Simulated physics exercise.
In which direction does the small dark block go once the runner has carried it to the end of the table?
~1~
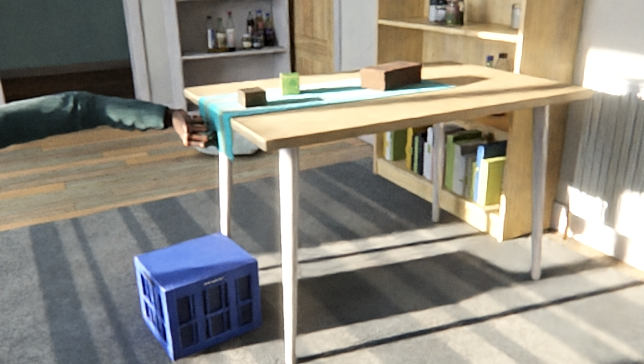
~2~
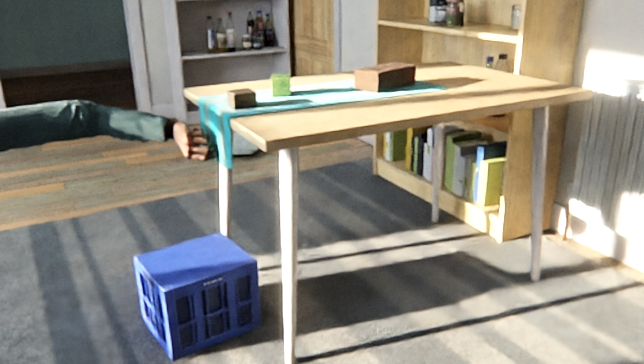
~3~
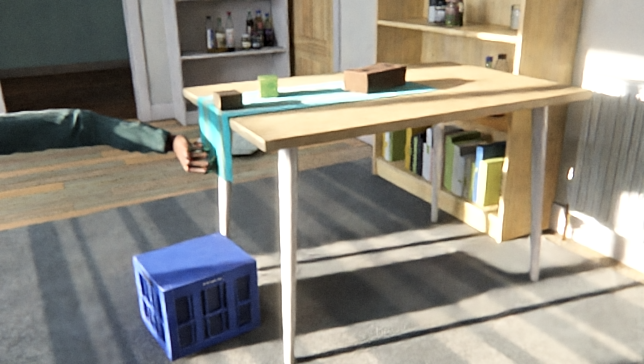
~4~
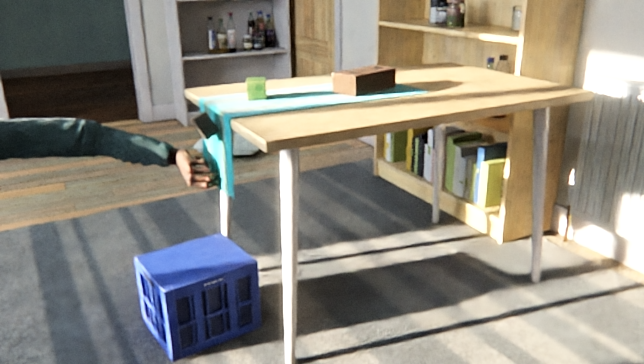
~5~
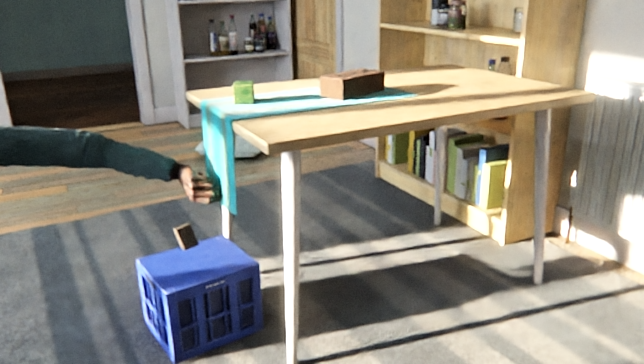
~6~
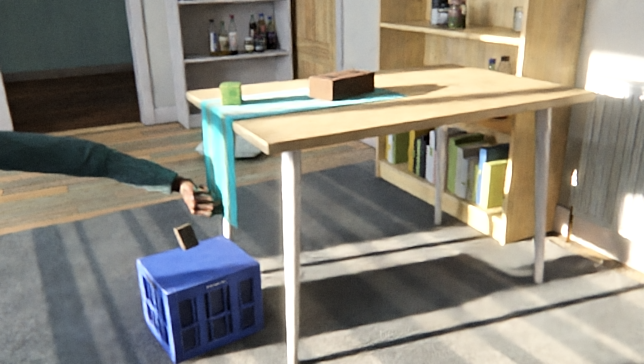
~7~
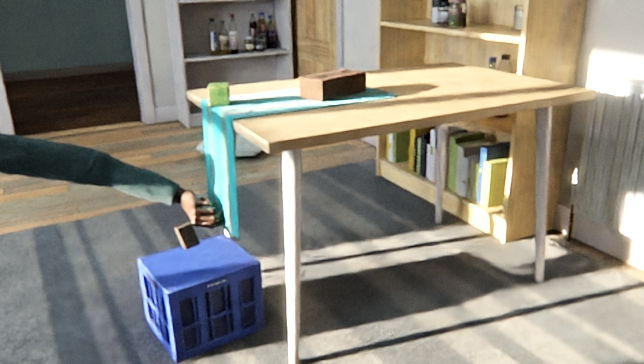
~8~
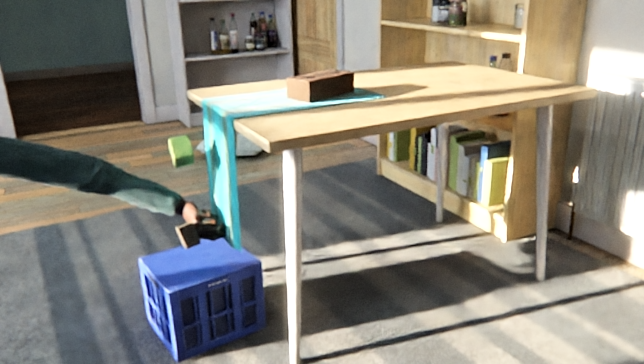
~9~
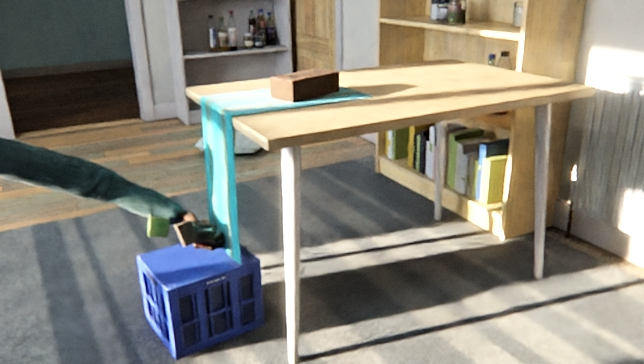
The small dark block goes down, dropping off the left end of the table to the blue crate below.
The clip shows a hand tugging a turquoise runner over a table's left end, carrying a green block, a small dark block and a brick along; the dark block falls, then the green one, and the hem reaches the blue crate with the brick still on the table.
